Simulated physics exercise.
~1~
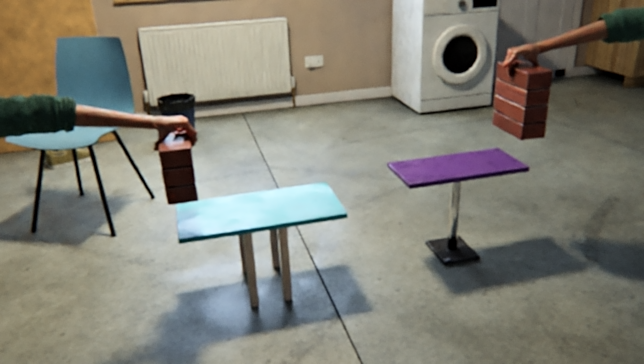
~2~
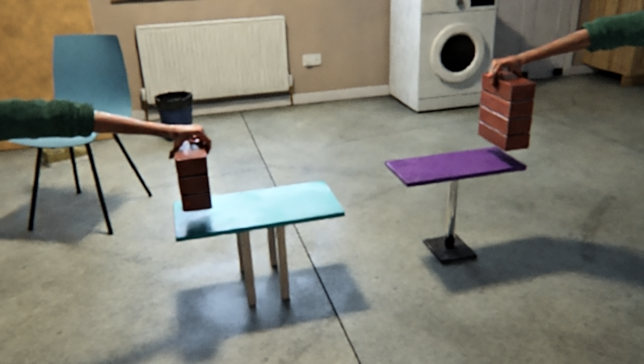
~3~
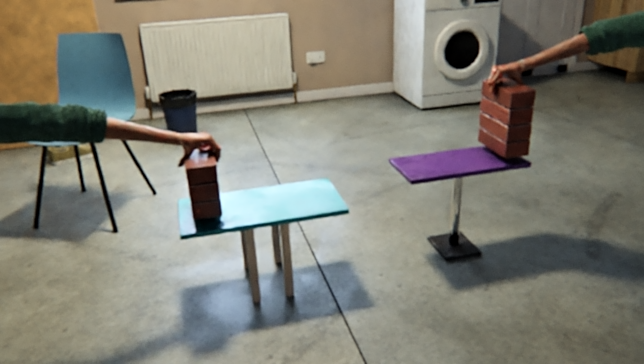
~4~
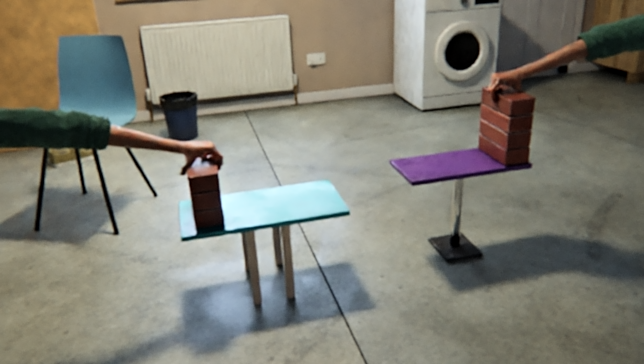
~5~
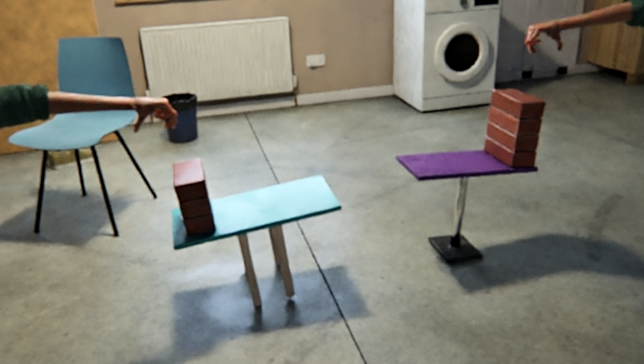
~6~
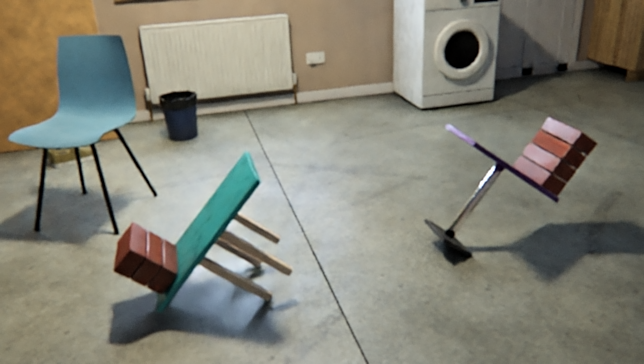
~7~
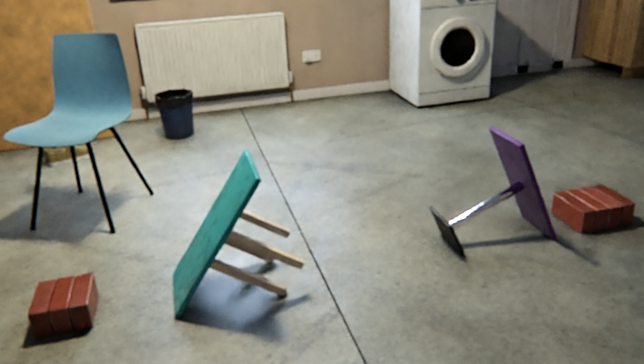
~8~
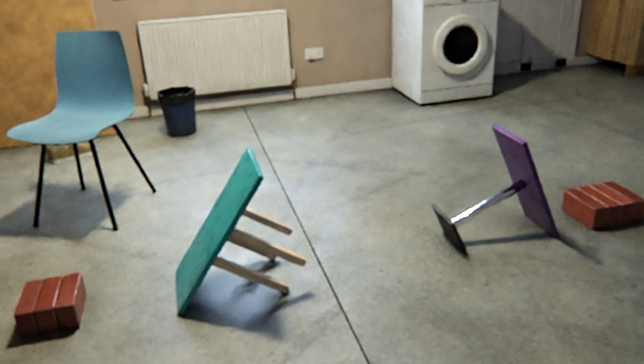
In a room with a washing machine and a blue chair, two hands set stacks of bricks on the outer ends of a turquoise table and a purple one, then let go, and both tables tipped over outward, dumping the bricks onto the floor.
